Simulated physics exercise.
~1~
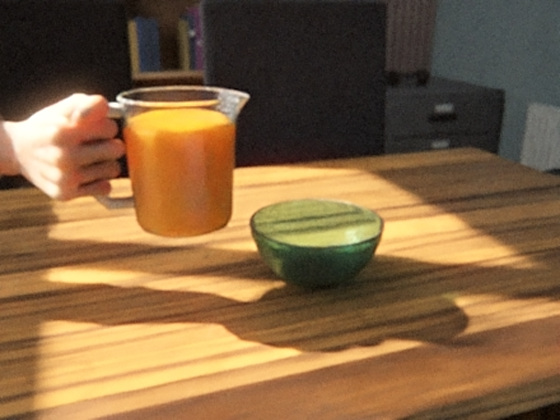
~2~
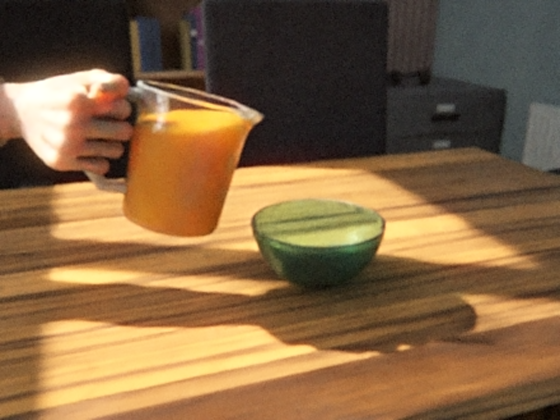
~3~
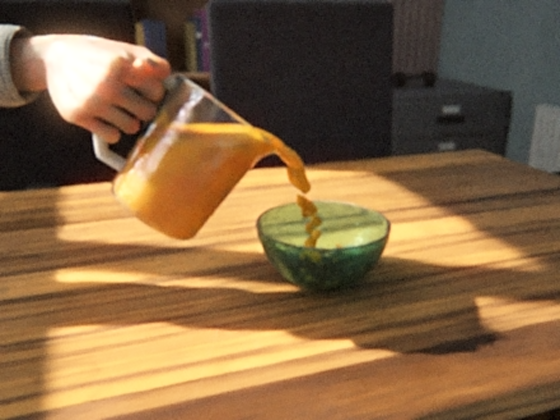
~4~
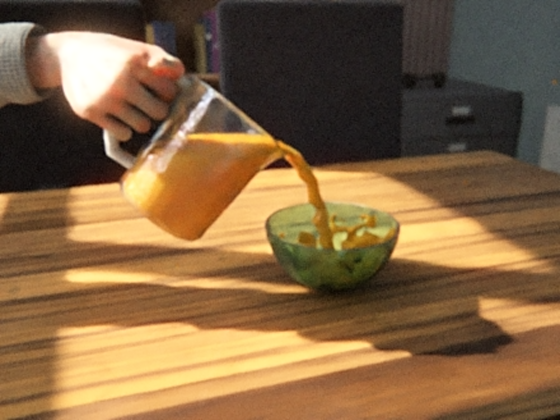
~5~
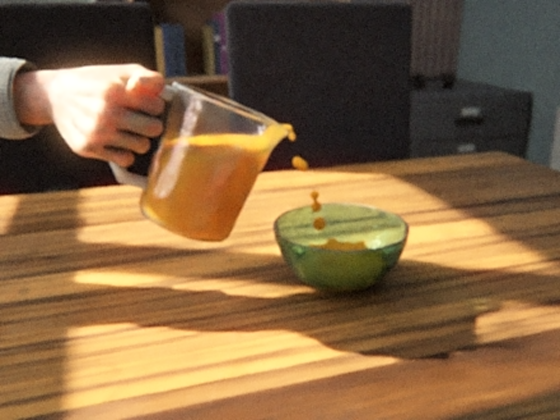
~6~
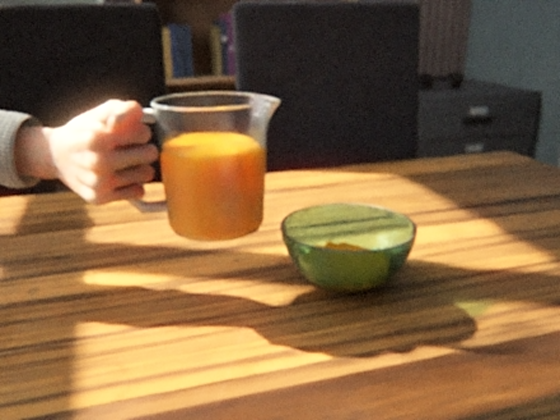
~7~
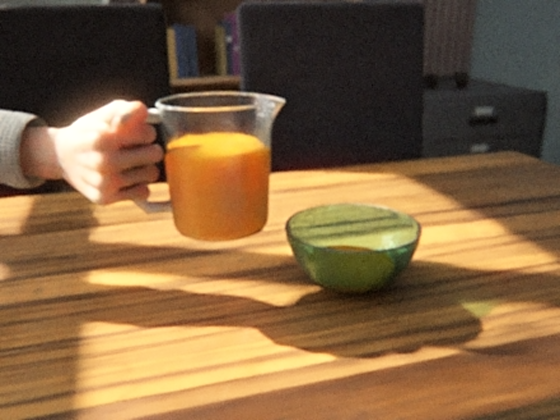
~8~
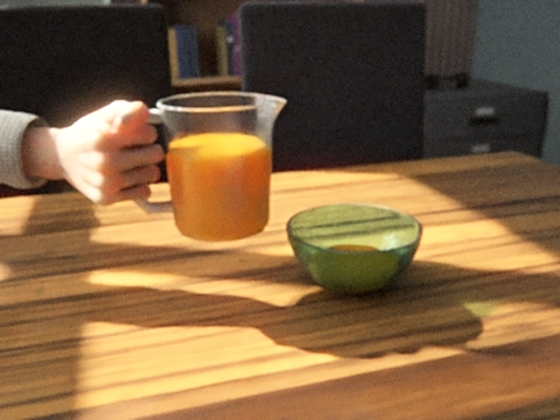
We see a hand tip a clear pitcher of orange juice rightwards over a green bowl on a sunlit wooden table, pouring a stream into it, then bring the pitcher level again, leaving a little juice in the bowl and most of it still in the pitcher.
